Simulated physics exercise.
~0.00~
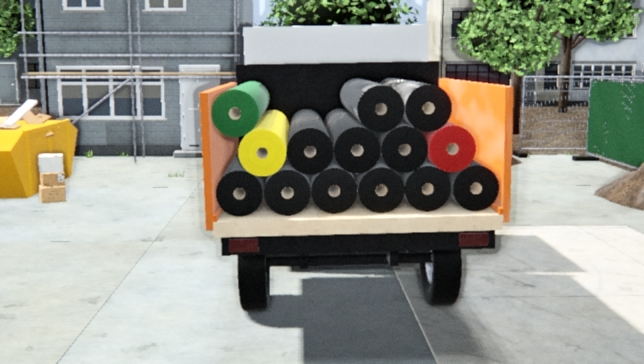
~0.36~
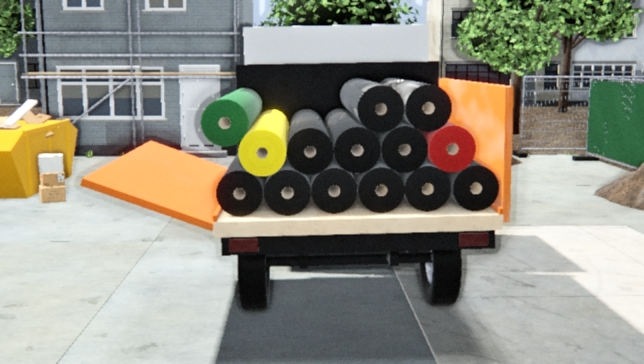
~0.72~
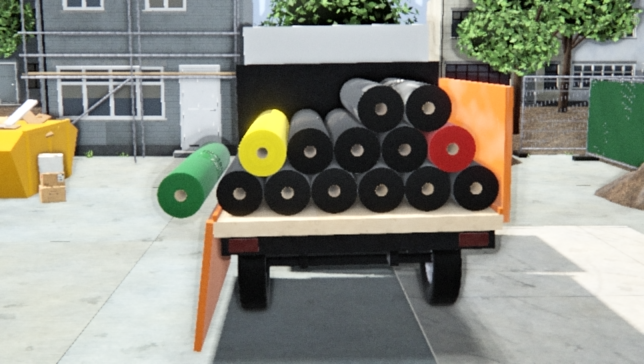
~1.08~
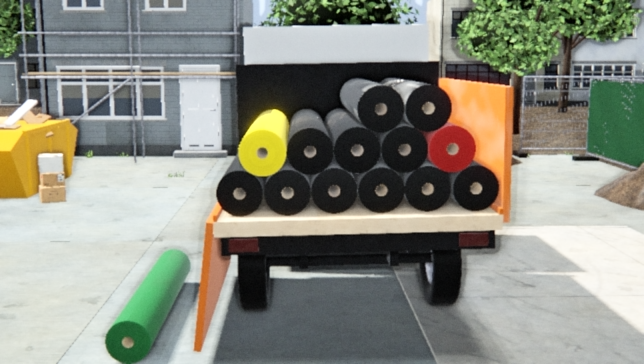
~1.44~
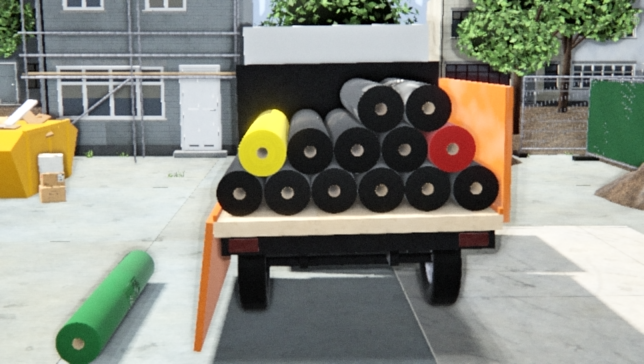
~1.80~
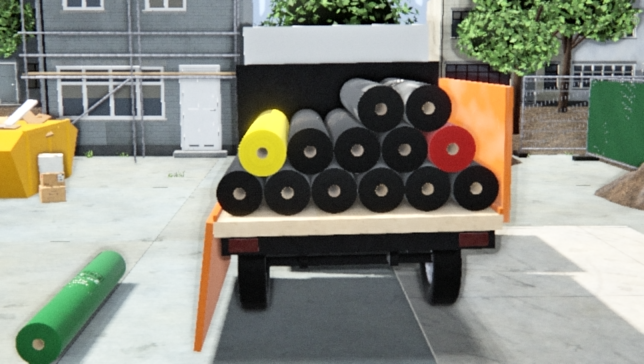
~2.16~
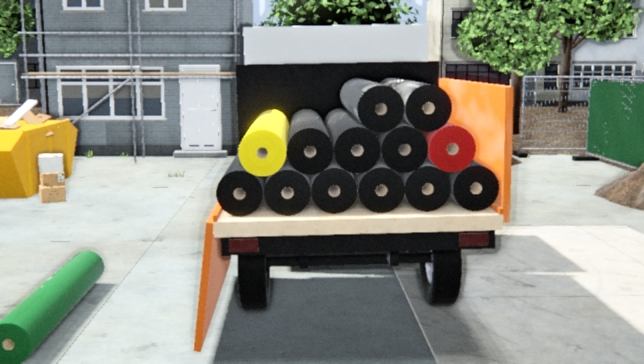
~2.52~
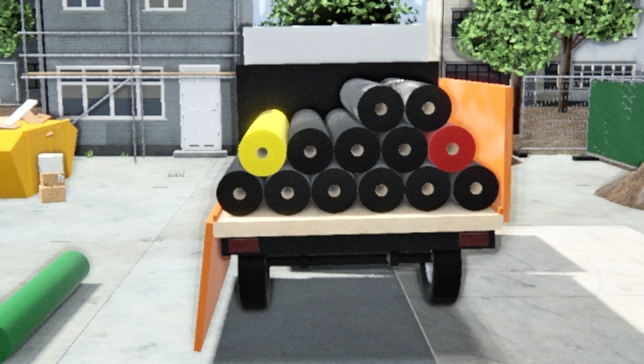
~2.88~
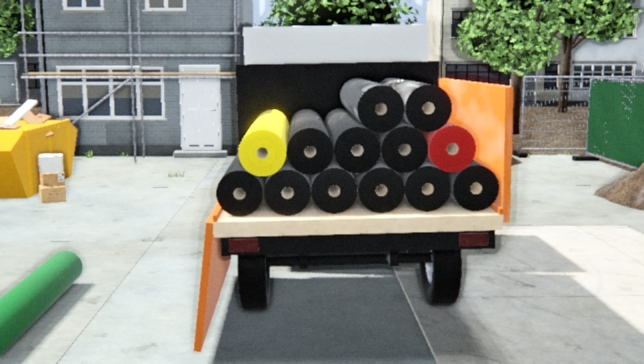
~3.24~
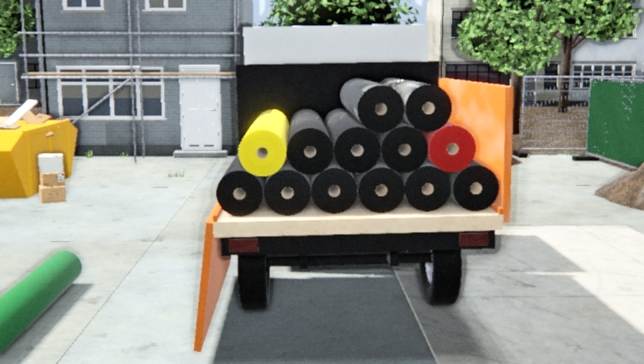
We see the rear of a parked lorry stacked with mostly black rolls between orange side boards. The left board swings down, and a green roll drops off that side and rolls left across the ground, ending near the edge of view while the yellow, red and black rolls stay stacked.
